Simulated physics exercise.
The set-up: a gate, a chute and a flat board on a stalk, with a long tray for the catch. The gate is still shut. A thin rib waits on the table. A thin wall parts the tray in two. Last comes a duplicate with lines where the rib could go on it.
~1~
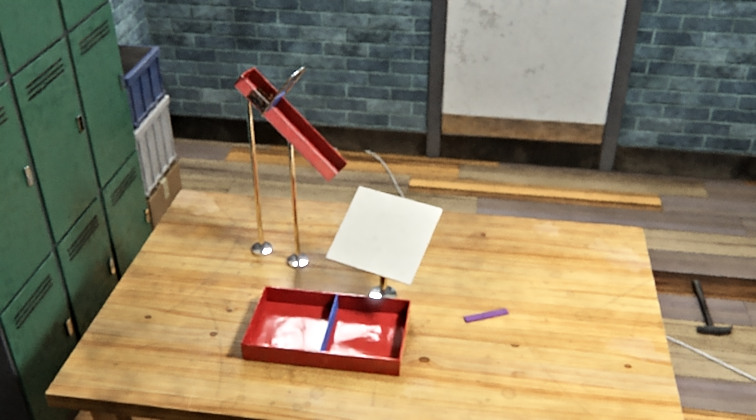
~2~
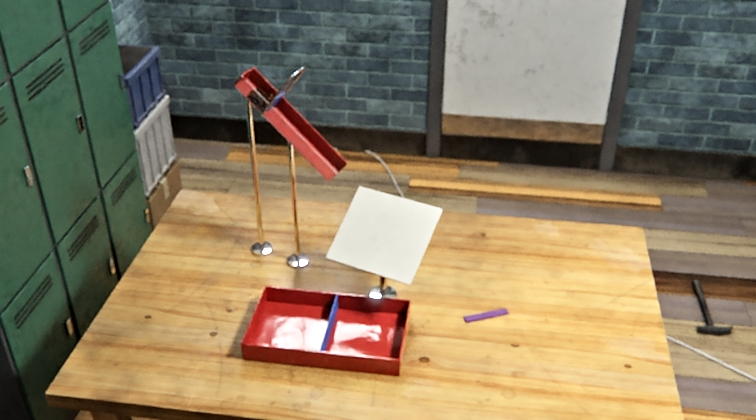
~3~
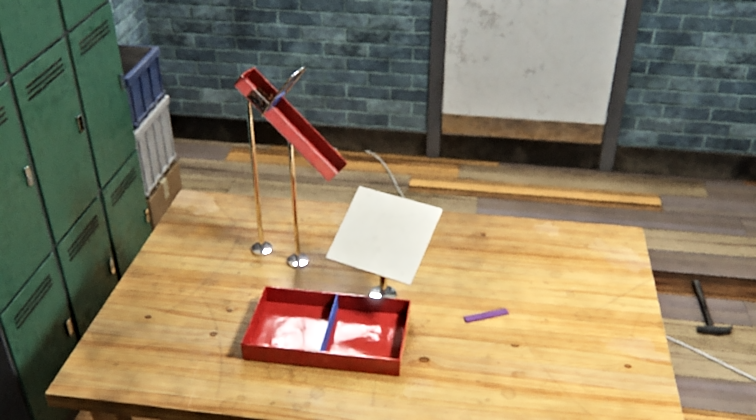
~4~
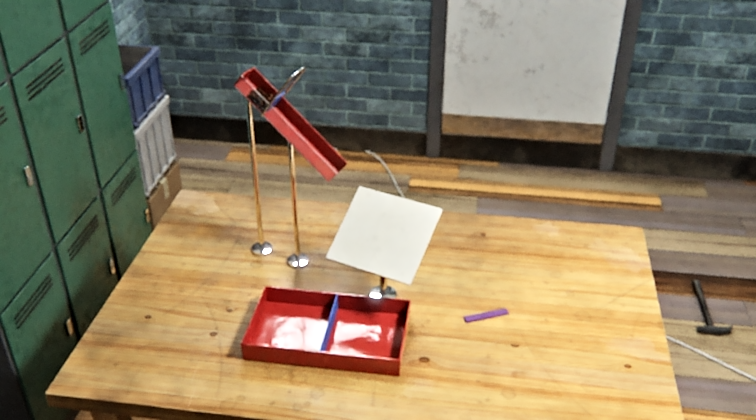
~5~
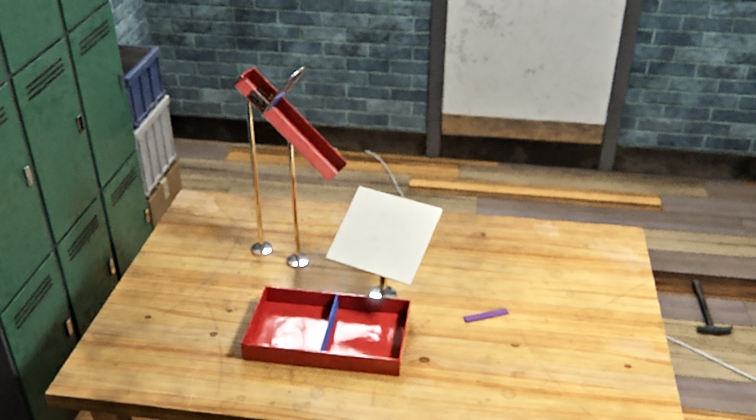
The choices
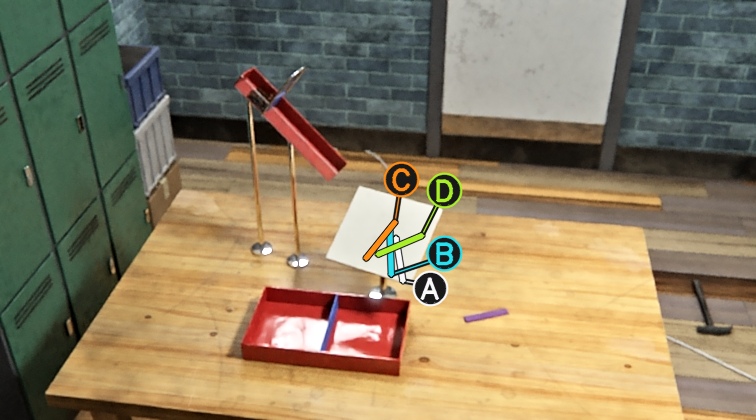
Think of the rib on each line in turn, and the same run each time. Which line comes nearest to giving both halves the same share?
C works best here.
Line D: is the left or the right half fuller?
More lands on the right.
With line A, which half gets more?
More lands on the right.
On the marked copy, line A from (395, 238) to (402, 280); line B from (389, 231) to (391, 274); line C from (394, 222) to (366, 258); line D from (421, 235) to (378, 254).
If A is chosen, of what is caught, a small share in the left half, all but a few in the right.
If B is chosen, of what is caught, a small share in the left half, all but a few in the right.
If C is chosen, of what is caught, close to a third in the left half, close to two thirds in the right.
If D is chosen, of what is caught, a small share in the left half, all but a few in the right.
